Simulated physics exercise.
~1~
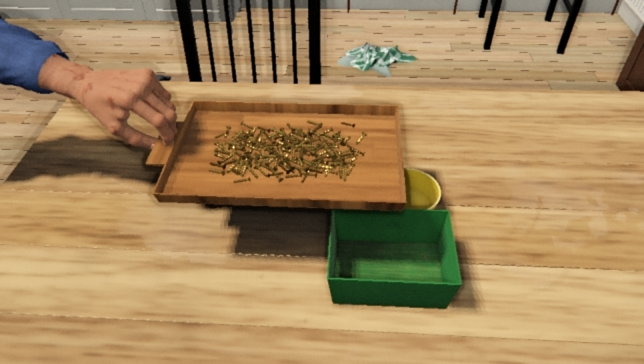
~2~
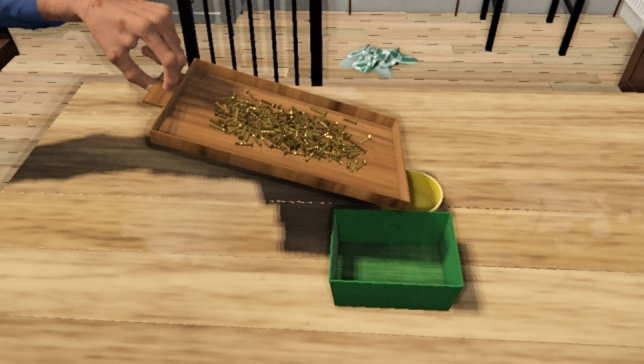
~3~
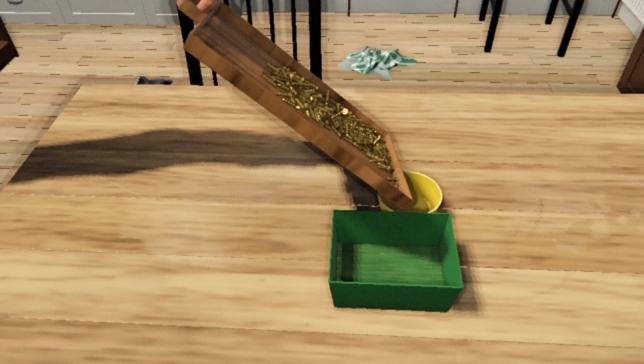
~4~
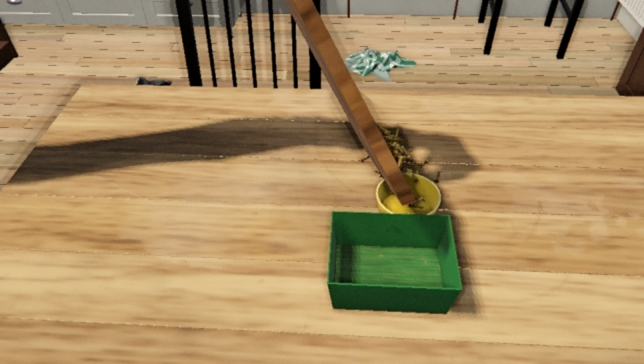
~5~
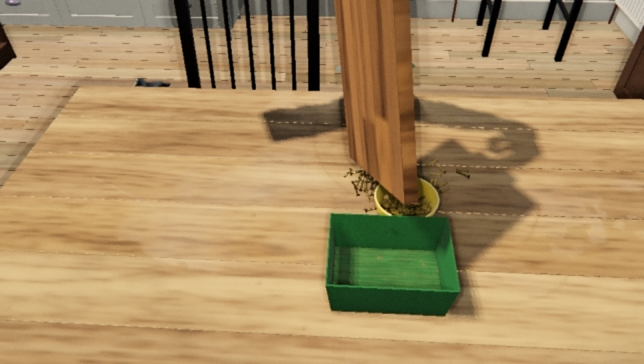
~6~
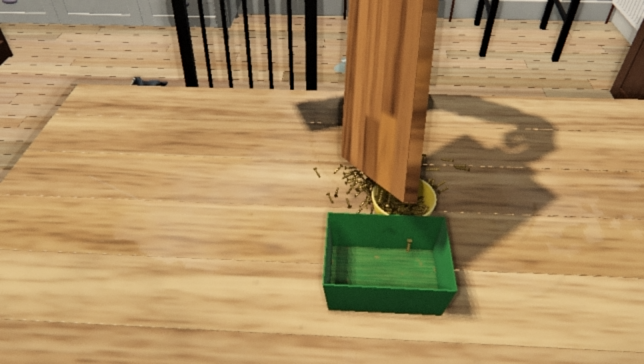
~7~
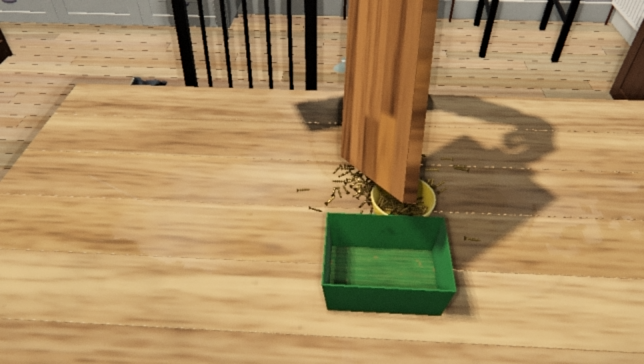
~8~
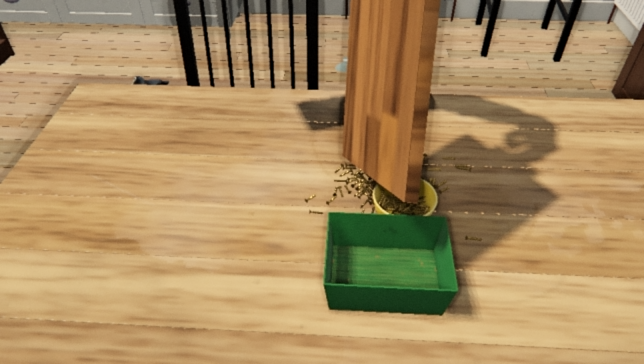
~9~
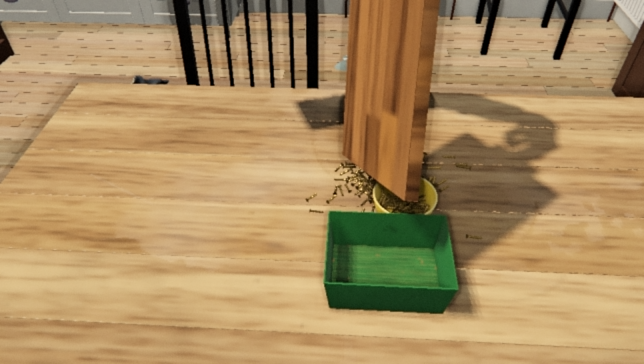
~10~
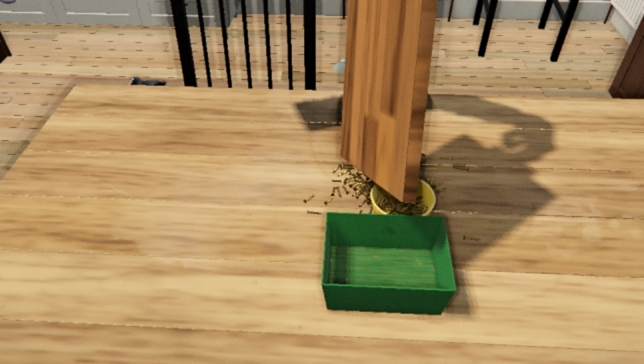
At a light wooden table, a hand lifts and steeply tips a wooden tray of small brass-coloured screws, which slide off toward a yellow dish behind a green tin. Some land in the dish, but most end up scattered around it as the tray stays upright.
